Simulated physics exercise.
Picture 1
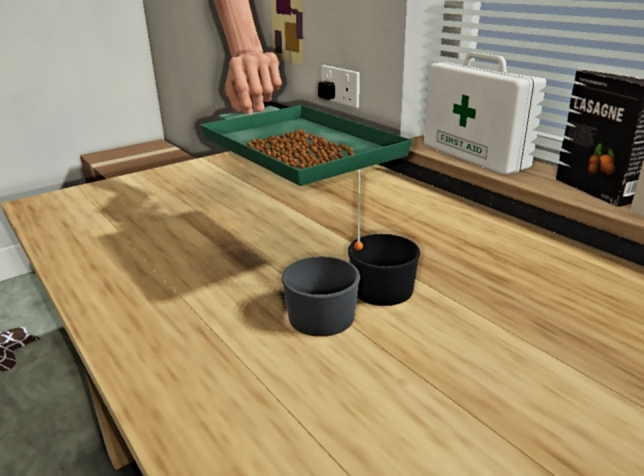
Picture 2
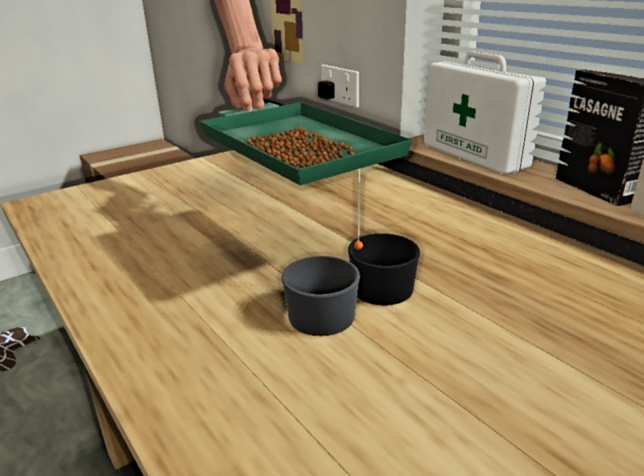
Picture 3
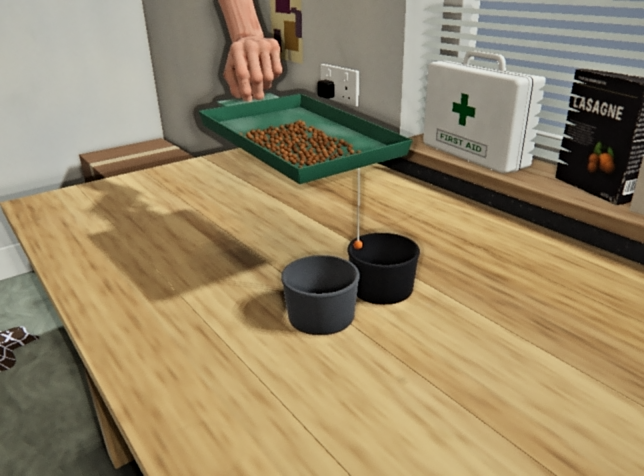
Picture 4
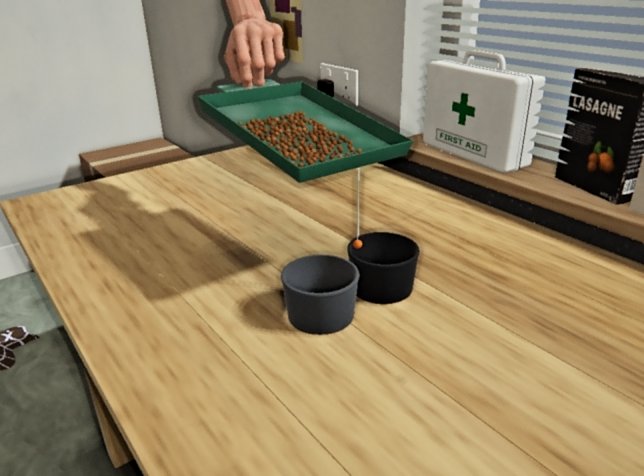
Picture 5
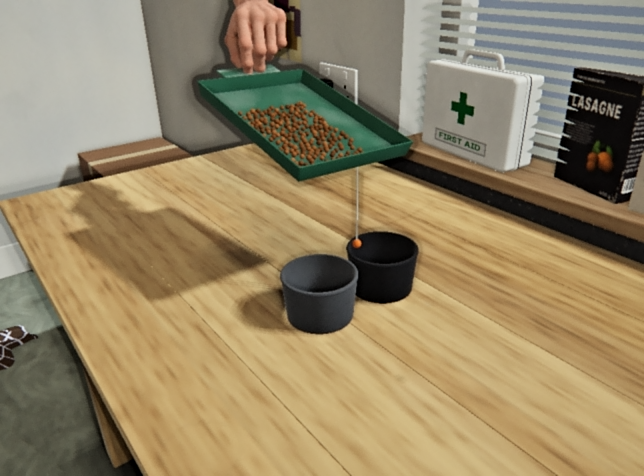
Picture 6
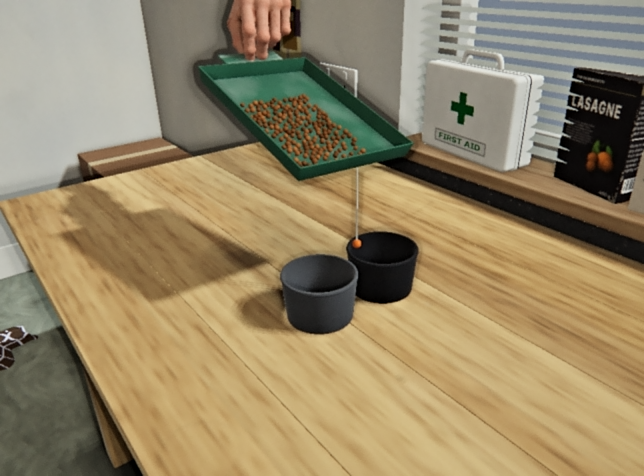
A pale wooden table stands in a grey-walled room, seen from above at an angle by a camera that stays almost still. A hand holds a green tray of small orange-brown pieces over a grey dish and a black dish, an orange bead hanging beneath, with a white first-aid case and black lasagne box behind. The hand slowly raises the tray's far left end, tilting it toward the right, and the pieces shift slightly.
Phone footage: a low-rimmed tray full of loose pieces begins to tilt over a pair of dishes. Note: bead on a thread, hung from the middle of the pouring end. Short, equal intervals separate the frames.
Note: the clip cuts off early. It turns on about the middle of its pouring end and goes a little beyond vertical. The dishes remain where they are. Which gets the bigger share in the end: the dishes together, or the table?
The table gets the bigger share.
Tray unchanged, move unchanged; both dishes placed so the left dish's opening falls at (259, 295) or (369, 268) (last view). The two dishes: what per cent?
In order, 0 % and 70 %.
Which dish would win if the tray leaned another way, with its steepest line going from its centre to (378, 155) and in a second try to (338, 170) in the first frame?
One: Right. Two: Left.
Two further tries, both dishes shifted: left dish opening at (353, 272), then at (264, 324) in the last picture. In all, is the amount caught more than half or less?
Beyond half, then short of half.
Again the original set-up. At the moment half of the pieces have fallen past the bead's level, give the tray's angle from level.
Approx. 110° from level.
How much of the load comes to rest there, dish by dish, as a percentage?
In per cent, left near 0 and right near 20.
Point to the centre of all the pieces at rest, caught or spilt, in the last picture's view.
(416, 311).
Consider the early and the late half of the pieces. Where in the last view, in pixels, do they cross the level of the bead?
Earlier half at (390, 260), later half at (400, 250).
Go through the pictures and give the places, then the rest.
Corners of the pouring end at (299, 169) and (408, 140), level; middle of the load at (300, 151), cereal balls; left dish at (344, 309); right dish at (407, 280); bead on its thread at (358, 246), in the first frame.
Corners of the pouring end at (300, 168) and (408, 140), level; middle of the load at (300, 149), in the second frame.
Corners of the pouring end at (300, 167) and (408, 139), tipped barely, lowest at the right corner; middle of the load at (299, 145), in the third frame.
Corners of the pouring end at (301, 166) and (409, 140), tipped a little, lowest at the right corner; middle of the load at (299, 139), in the fourth frame.
Corners of the pouring end at (301, 166) and (409, 141), tipped a little, lowest at the right corner; middle of the load at (300, 133), in the fifth frame.
Corners of the pouring end at (302, 166) and (410, 142), tipped clearly, lowest at the right corner; middle of the load at (303, 129), about half on the move; left dish at (342, 306); right dish at (406, 277), in the sixth frame.
Soon, tray tipped steeply; nearly all on the tray; a stray few in the air.
A while on, tray tipped past a quarter turn; most on the tray; a stray few in the right dish; a stray few outside both; about a quarter in the air.
Towards the end, tray tipped past a quarter turn; a stray few in the left dish; about a quarter in the right dish; most outside both.
Finally, tray tipped past a quarter turn; a stray few in the left dish; about a quarter in the right dish; most outside both.
